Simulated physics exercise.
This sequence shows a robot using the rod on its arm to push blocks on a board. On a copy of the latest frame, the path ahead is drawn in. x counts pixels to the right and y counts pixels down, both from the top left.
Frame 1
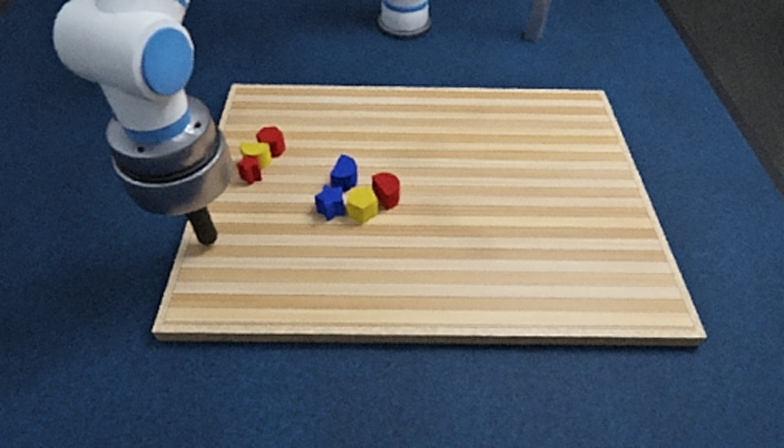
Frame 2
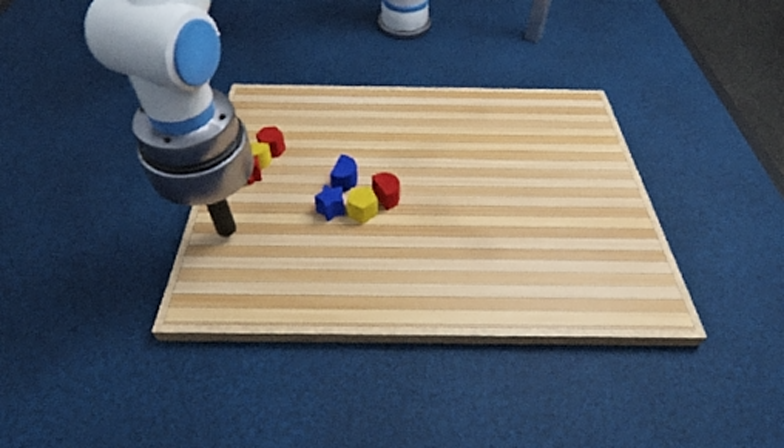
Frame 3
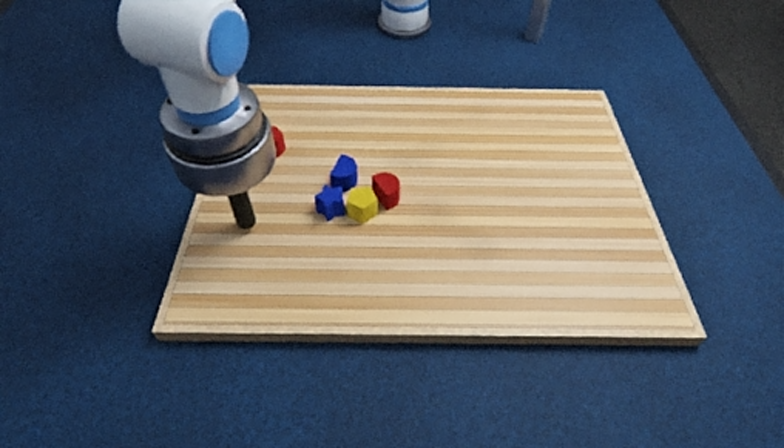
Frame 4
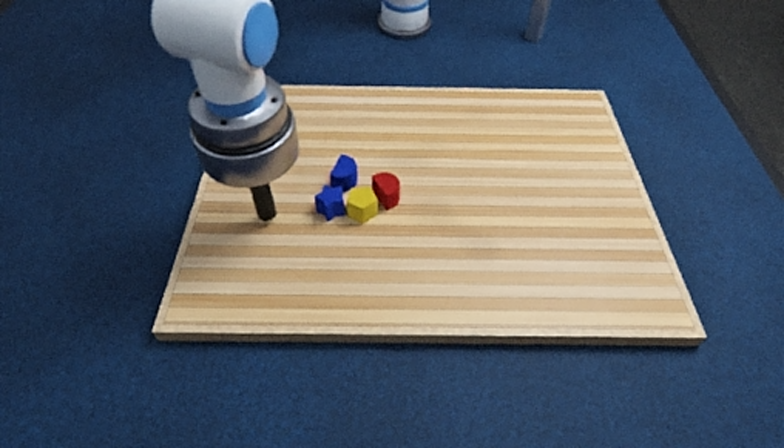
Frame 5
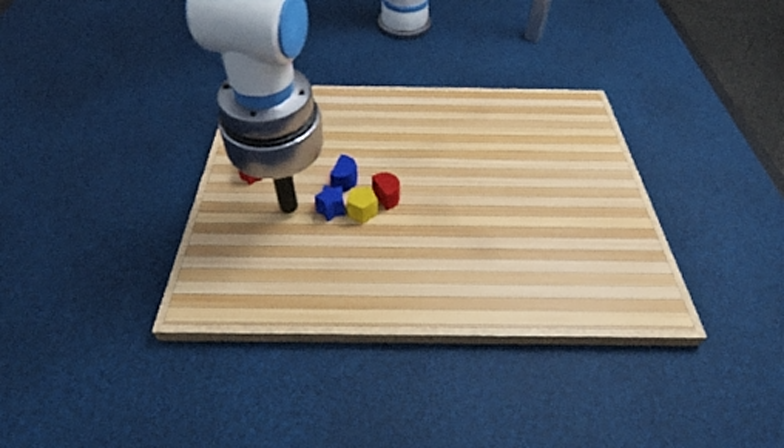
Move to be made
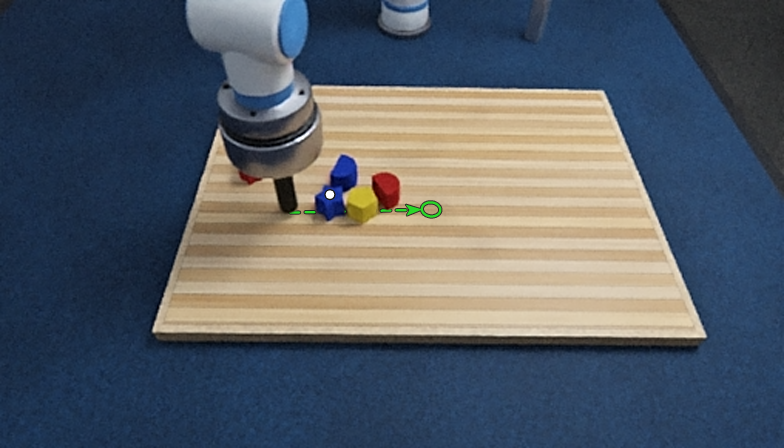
A robot arm moves its rod rightward across a wooden board toward still, colored blocks.
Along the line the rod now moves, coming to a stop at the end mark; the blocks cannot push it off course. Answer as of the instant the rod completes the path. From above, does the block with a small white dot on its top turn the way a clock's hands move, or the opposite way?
Direction: Clockwise.
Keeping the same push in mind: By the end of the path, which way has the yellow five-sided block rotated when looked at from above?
Viewed from above, clockwise.
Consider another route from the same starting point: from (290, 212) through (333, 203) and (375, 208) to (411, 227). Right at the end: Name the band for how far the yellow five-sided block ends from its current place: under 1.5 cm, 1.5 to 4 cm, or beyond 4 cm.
Once the path ends, it will sit over 4 cm from where it is now.
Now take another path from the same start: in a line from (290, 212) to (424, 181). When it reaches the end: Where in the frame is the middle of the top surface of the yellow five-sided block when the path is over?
(386, 208)
Drawn move, straight from (290, 212) to (431, 209); the dot is on the blue star-shaped block.
What follows on the original path. One third of the way, rod (337, 206); blue star-shaped block (362, 196); yellow five-sided block (387, 200), turned 25° anticlockwise; red D-shaped block (392, 181), turned 25° anticlockwise.
Two thirds of the way, rod (386, 205); blue star-shaped block (408, 202), turned 50° clockwise; yellow five-sided block (431, 212), turned 25° anticlockwise; red D-shaped block (394, 179), turned 40° anticlockwise.
At the end, rod (432, 203); blue star-shaped block (450, 203), turned 85° clockwise; blue D-shaped block still; yellow five-sided block (453, 224), turned 45° clockwise; red D-shaped block (395, 179), turned 50° anticlockwise.
